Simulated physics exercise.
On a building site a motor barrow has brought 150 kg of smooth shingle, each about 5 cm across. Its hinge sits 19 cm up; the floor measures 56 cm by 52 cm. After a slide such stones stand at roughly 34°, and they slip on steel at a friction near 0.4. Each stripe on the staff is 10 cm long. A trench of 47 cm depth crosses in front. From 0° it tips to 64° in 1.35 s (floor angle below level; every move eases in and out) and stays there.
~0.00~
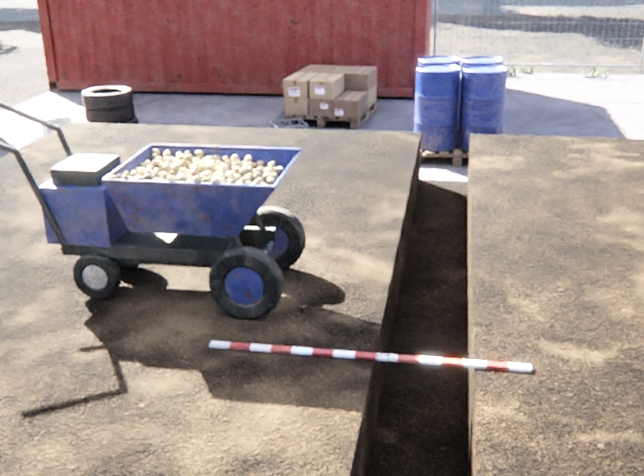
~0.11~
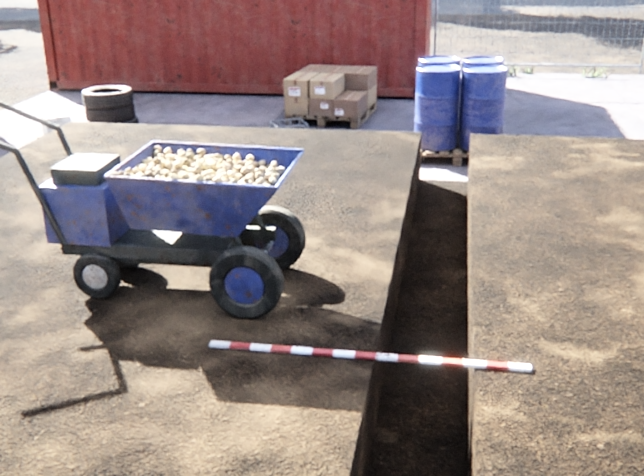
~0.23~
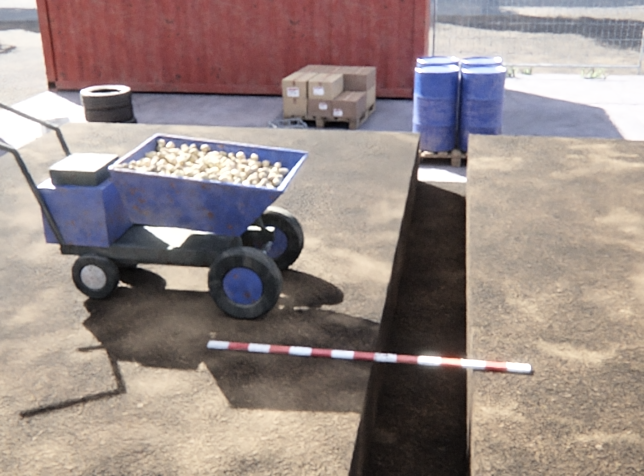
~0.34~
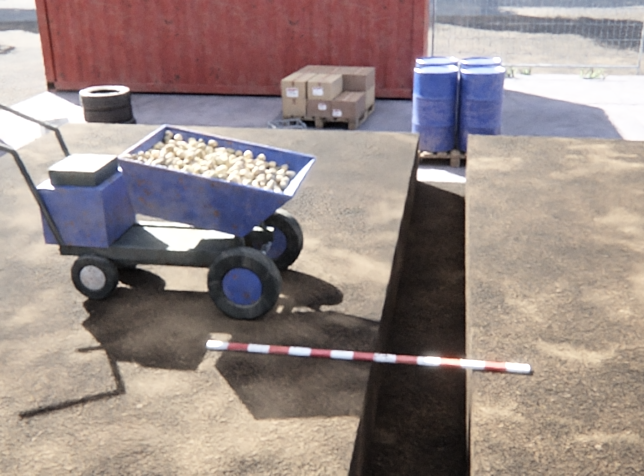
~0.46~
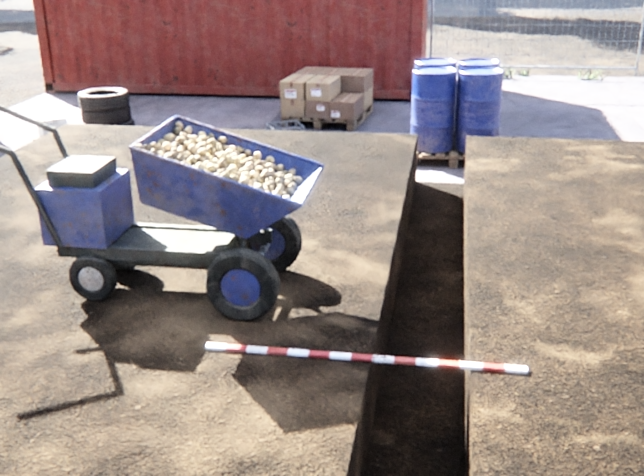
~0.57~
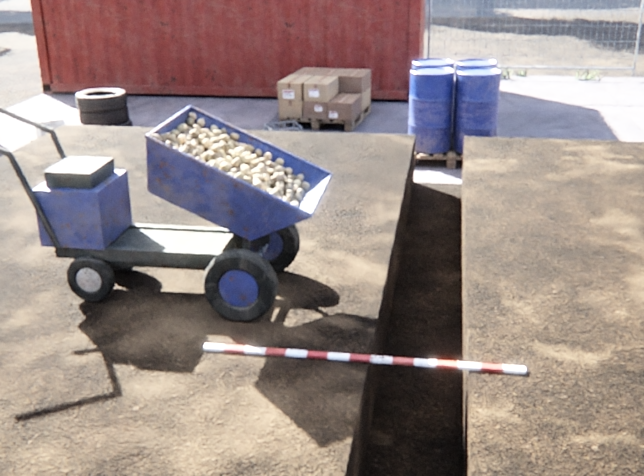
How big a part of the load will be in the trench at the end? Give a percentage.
Some 96 per cent of it.
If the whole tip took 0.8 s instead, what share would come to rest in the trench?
Then about 95 per cent.
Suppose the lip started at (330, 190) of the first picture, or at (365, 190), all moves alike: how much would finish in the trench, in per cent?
Near 85 per cent from the first place, 50 from the second.
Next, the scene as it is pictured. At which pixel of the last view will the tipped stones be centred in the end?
Their middle is at about (422, 368).
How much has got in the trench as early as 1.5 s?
About 35 per cent by then.
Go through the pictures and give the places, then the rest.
The first frame shows lip at (275, 188), floor tilted 0°, highest stones at (180, 161).
In the second frame, the skip is at 1°, its lip at (277, 188); the top of the load is at (182, 159); the stones move at 0.2 m/s on average.
The third frame shows lip at (283, 192), floor tilted 5°, highest stones at (175, 153); the stones move at 0.4 m/s on average.
The fourth frame shows lip at (292, 197), floor tilted 10°, highest stones at (166, 144); the stones move at 0.5 m/s on average.
The fifth frame shows lip at (301, 206), floor tilted 17°, highest stones at (176, 135); the stones move at 0.6 m/s on average.
The sixth frame shows lip at (311, 216), floor tilted 25°, highest stones at (189, 127); the stones move at 0.6 m/s on average.
After 1.0 s the floor is at 54°; 100 % in the skip; the foremost stones are at (350, 241).
After 1.5 s the floor is at 64°; 58 % in the skip, 7 % short of the trench, 35 % in the trench; the foremost stones are at (457, 377).
After 1.8 s the floor is at 64°; 29 % in the skip, 6 % short of the trench, 66 % in the trench; the foremost stones are at (460, 361).
After 3.8 s the floor is at 64°; 0 % in the skip, 4 % short of the trench, 96 % in the trench; the foremost stones are at (460, 350).
